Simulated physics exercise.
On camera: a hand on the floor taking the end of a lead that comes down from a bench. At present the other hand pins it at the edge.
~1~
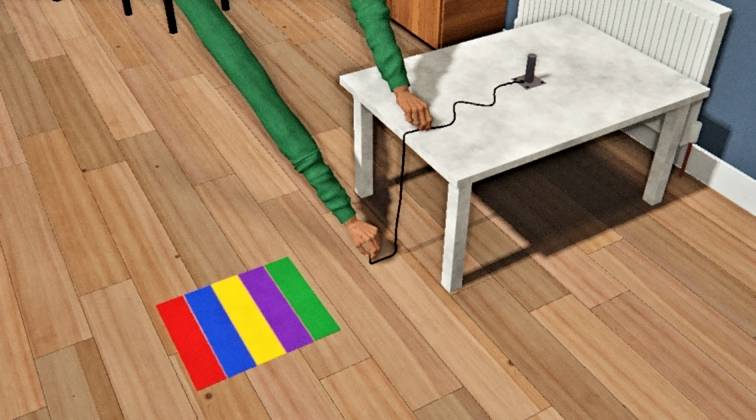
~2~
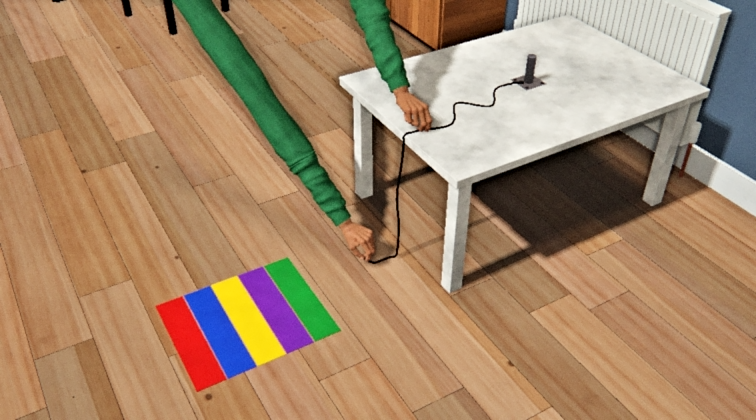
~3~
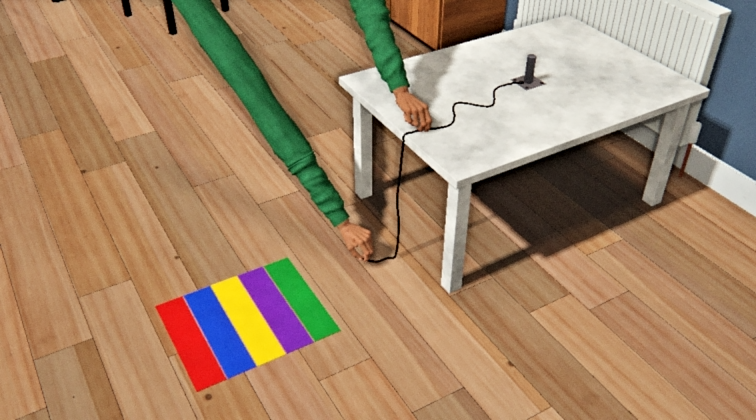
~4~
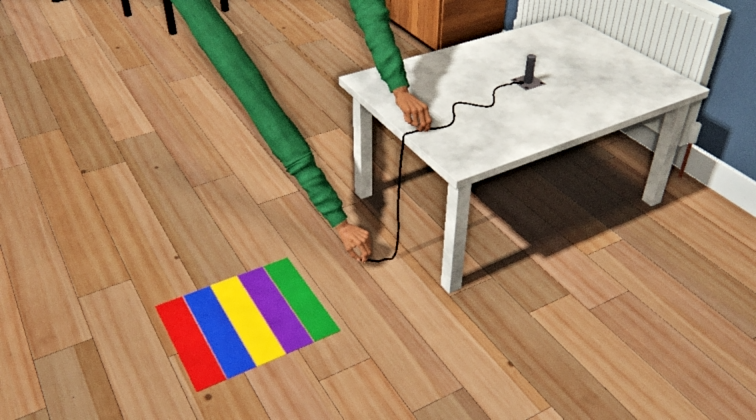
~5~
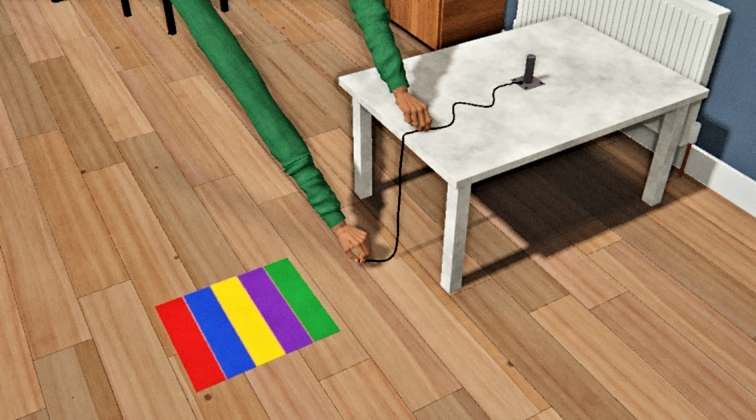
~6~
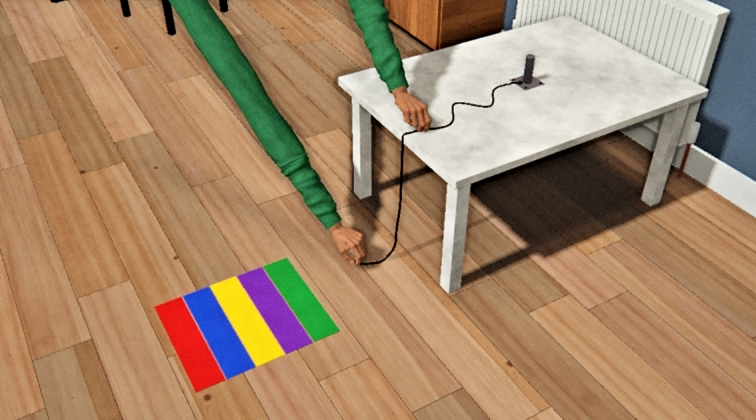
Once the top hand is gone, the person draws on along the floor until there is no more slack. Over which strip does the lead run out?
Over the yellow strip.
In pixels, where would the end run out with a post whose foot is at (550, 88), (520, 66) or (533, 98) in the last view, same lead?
About (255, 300), then (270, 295), then (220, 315).
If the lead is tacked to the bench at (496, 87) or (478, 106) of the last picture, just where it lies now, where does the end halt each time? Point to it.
Estimates in sequence: (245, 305) then (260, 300).
Soon after, end near (296, 285); over green.
Then, end near (261, 299); over purple.
At full stretch, end near (240, 307); over yellow. It gets as far as the yellow strip.
